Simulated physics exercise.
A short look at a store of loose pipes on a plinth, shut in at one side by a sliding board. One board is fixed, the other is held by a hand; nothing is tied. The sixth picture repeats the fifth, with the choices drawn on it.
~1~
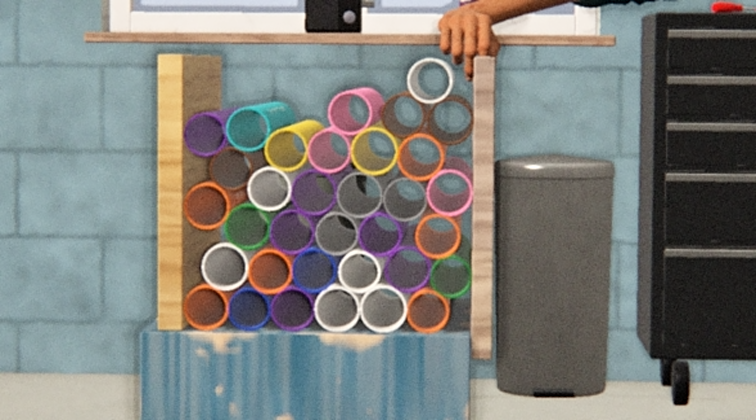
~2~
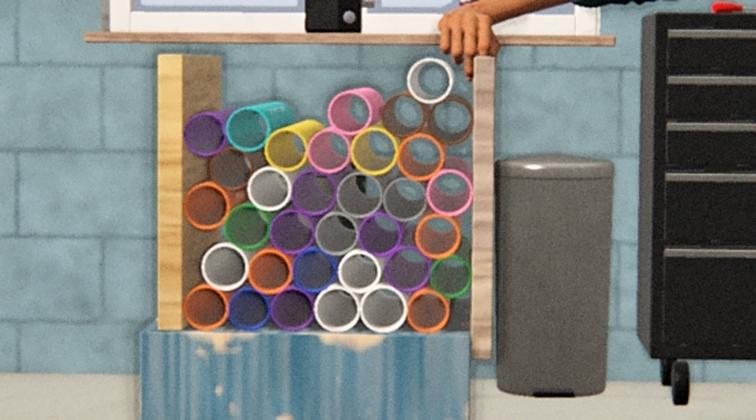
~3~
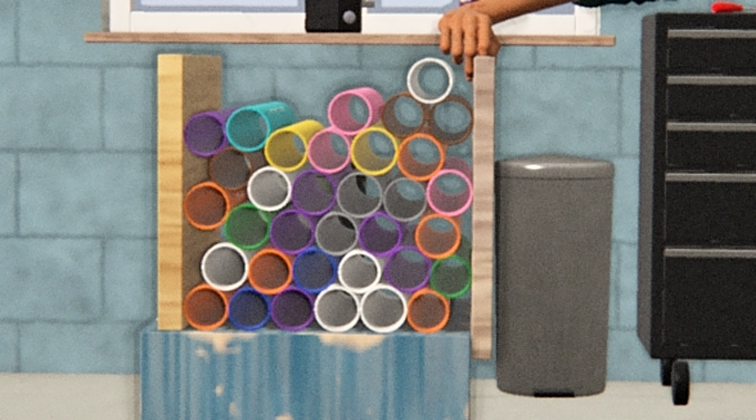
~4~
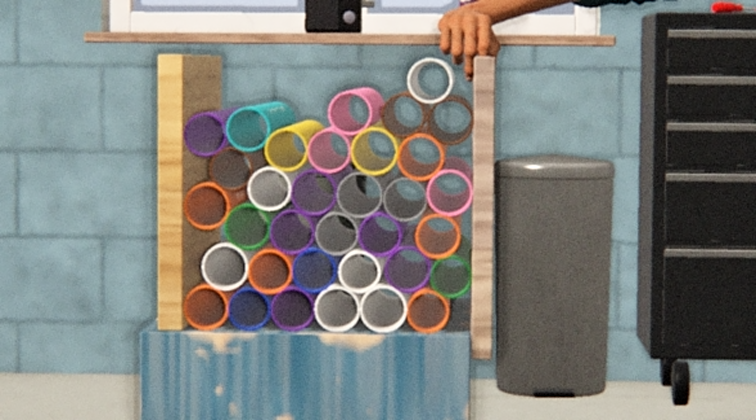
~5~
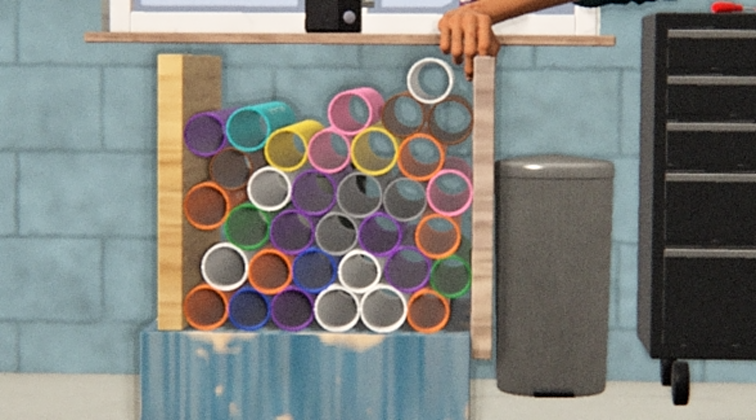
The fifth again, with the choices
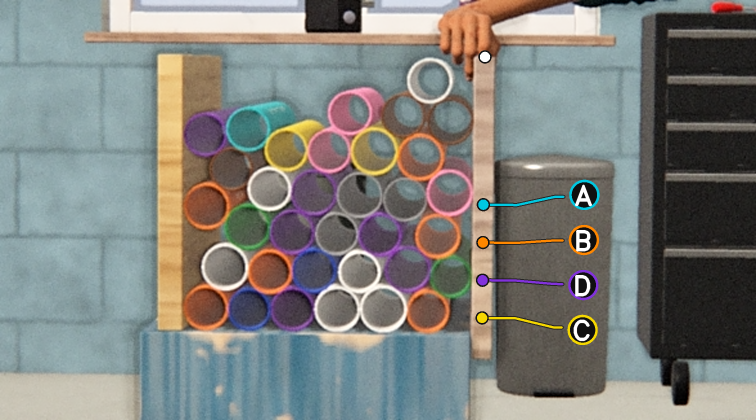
In a workshop with a pale blue block wall, seen straight on from the front, a stack of loose pipes sits on a worn blue plinth beneath a window ledge. Orange, purple, white, grey, green, pink, yellow, teal and brown pipes lie between upright wooden boards, with a grey bin and black drawers at right. A hand rests atop the right board, and nothing visibly moves, the camera included.
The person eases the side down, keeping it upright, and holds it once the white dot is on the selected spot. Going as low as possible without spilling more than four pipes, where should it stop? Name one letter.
The last mark within the limit is A.
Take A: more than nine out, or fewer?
It loses fewer than nine.
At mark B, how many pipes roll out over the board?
At B the number is five.
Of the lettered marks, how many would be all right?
One of the four.
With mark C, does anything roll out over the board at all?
Yes.
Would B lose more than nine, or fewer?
Fewer than nine.
On the marked copy, A at (483, 205); B at (483, 242); C at (482, 318); D at (483, 280); the white dot at (485, 57).
With A. Early on, top of the board (474, 125).
Further on, top of the board (473, 202).
At the end, top of the board (473, 204), two out over the board.
As for the rest, B five out over the board; C more than four out over the board; D more than four out over the board.
